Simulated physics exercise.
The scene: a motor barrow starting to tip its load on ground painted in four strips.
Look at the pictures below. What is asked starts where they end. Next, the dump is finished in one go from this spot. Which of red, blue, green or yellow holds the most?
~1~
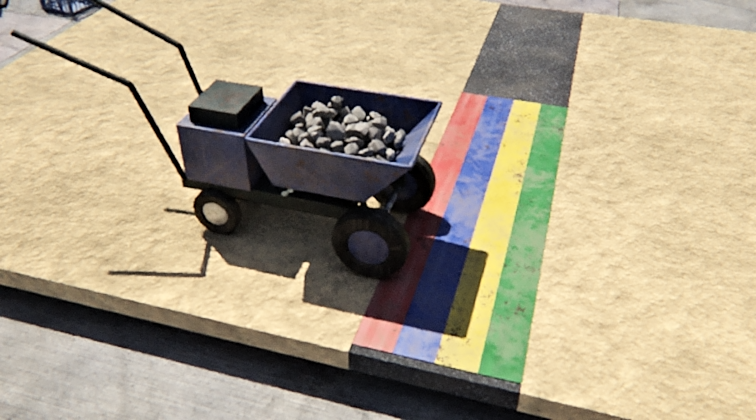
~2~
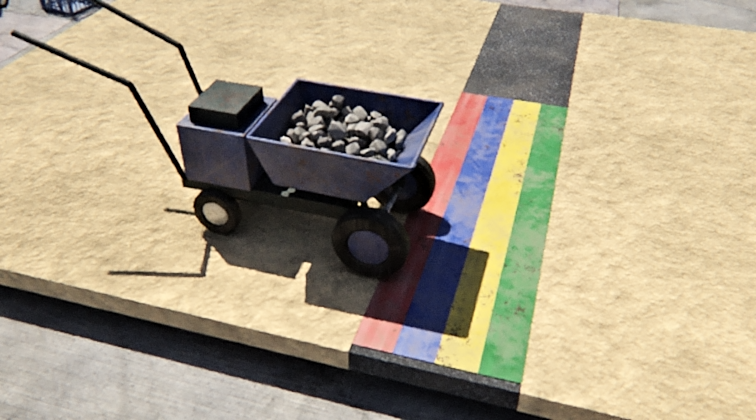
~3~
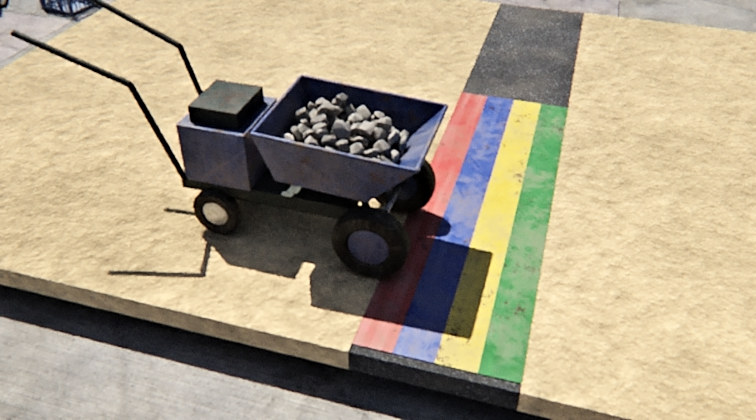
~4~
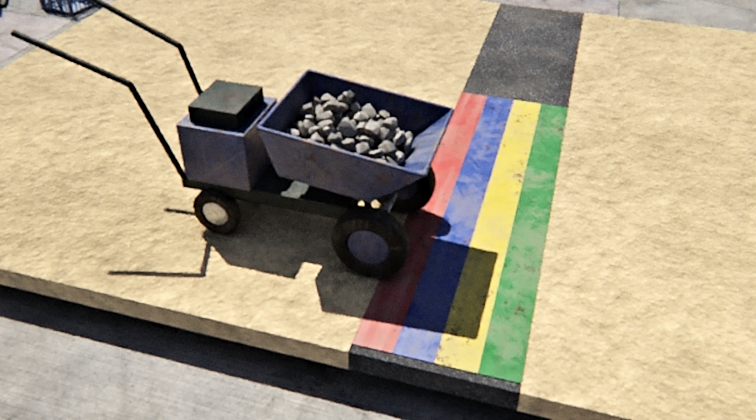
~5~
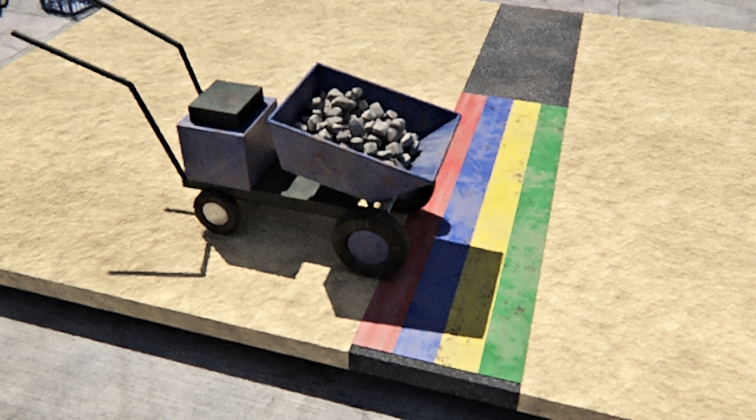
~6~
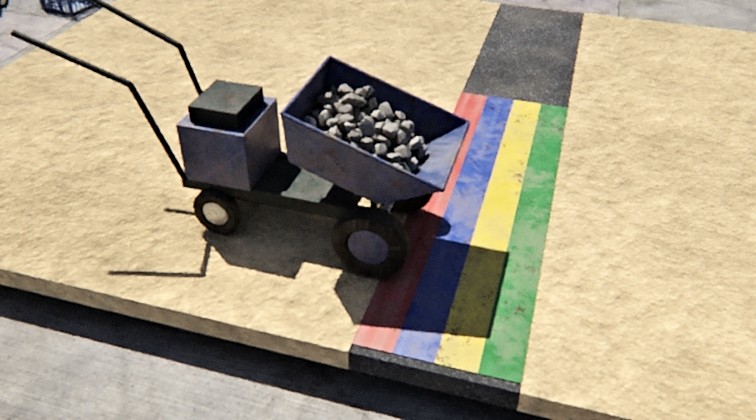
Green.
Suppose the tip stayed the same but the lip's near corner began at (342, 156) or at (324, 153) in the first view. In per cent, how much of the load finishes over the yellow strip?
The first gives close to 20 per cent and the second 10 per cent.
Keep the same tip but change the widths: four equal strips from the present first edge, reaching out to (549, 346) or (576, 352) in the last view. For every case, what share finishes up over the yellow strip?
The first gives around 30 %, the second around 40 %.
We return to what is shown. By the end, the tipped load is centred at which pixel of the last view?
Once it all stops, the middle lies near (528, 261).
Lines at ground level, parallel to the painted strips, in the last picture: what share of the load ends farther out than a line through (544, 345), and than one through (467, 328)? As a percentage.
Roughly 20 and 70 %.
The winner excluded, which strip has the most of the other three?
Rank two: The yellow strip.
Soon after the last picture, skip tipped steeply; all in the skip.
A little later, skip tipped right over; most in the skip; a small part over the yellow strip; a small part over the green strip; a stray few off the paint.
Later still, skip tipped right over; about a quarter in the skip; a small part over the yellow strip; about a quarter over the green strip; about a quarter off the paint.
At rest, skip tipped right over; about a quarter in the skip; none over the red strip; none over the blue strip; about a quarter over the yellow strip; about a quarter over the green strip; about a quarter off the paint.
